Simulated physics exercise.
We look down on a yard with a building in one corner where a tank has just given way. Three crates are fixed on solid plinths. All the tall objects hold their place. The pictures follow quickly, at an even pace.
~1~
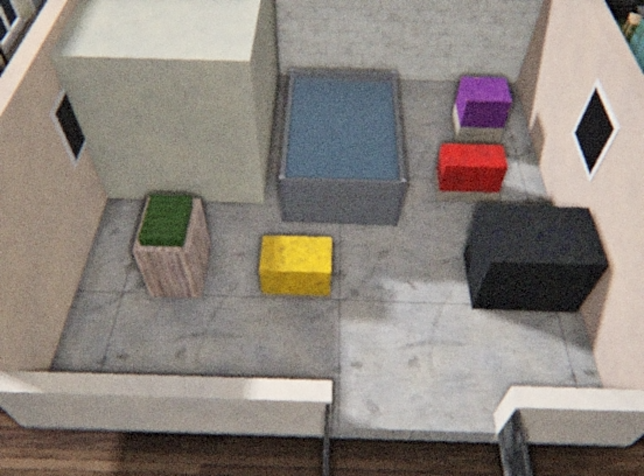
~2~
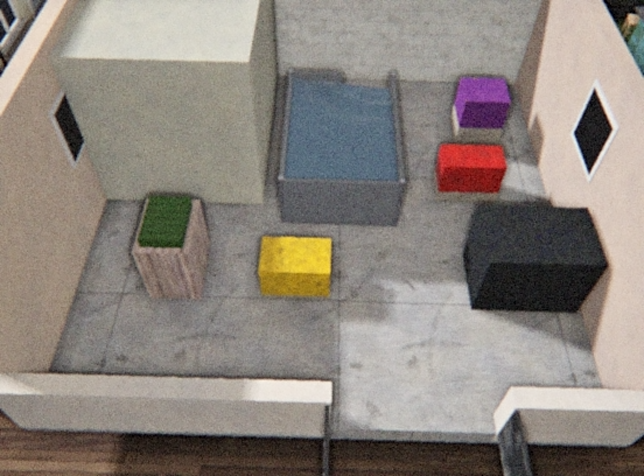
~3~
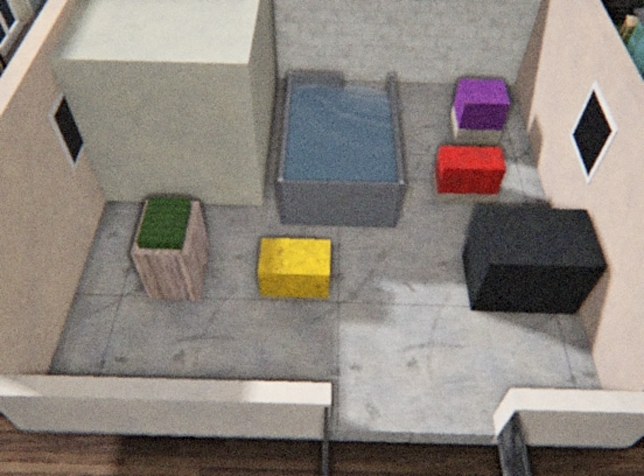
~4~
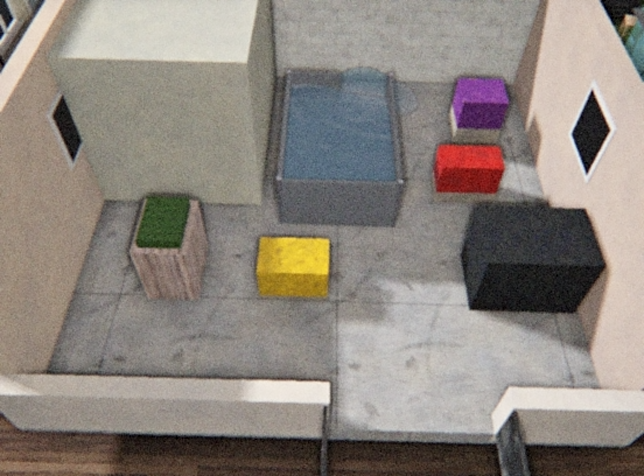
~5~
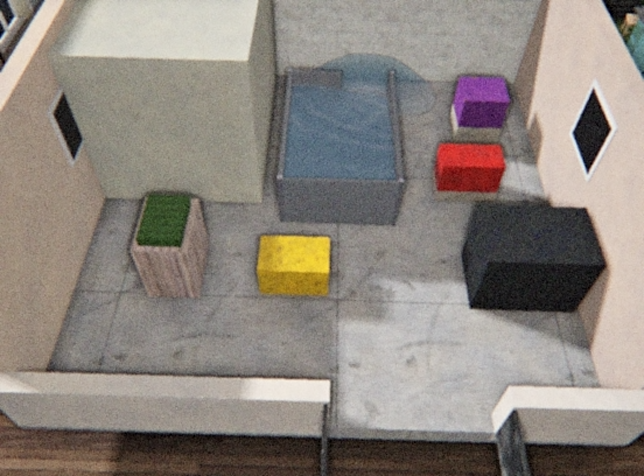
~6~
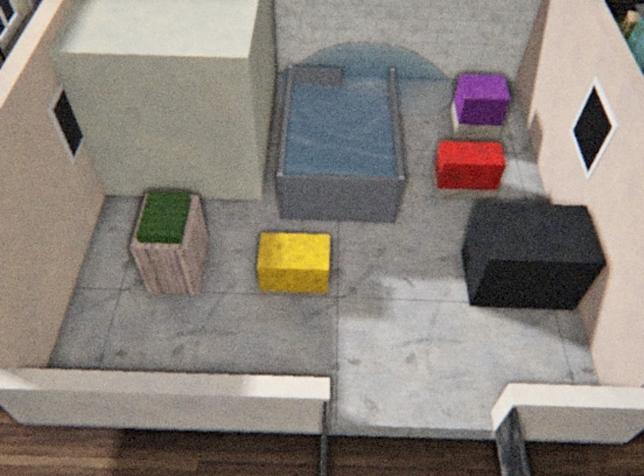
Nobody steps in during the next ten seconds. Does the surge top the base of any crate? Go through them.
One by one: The purple crate keeps dry; the yellow crate is soaked; the red crate keeps dry.
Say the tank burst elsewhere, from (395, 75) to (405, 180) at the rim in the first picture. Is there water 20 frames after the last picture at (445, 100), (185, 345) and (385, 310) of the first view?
As listed: Awash, not flooded, covered.
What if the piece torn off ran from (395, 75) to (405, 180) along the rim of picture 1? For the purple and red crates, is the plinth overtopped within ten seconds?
Then: Purple crate is wetted, red crate is topped.
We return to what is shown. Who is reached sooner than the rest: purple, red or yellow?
First comes the crate marked purple.
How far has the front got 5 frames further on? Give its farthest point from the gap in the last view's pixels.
Roughly at (507, 82).
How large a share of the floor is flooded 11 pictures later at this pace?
Some 25 per cent.
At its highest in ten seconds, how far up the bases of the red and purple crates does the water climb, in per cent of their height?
About 70 and 70 per cent.
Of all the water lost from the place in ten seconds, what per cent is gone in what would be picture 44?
Some 0 per cent.
A moment on, water covers 15 % of the floor; the purple crate water round its plinth, the yellow crate not reached, the red crate not reached.
Next, water covers 25 % of the floor; the purple crate water round its plinth, the yellow crate not reached, the red crate water round its plinth.
Then, water covers 50 % of the floor; the purple crate water round its plinth, the yellow crate water round its plinth, the red crate water round its plinth.
Later, water covers 80 % of the floor; the purple crate water round its plinth, the yellow crate water round its plinth, the red crate water round its plinth.
In the end, water covers 100 % of the floor; the purple crate stayed above the water, the yellow crate was topped, the red crate stayed above the water.
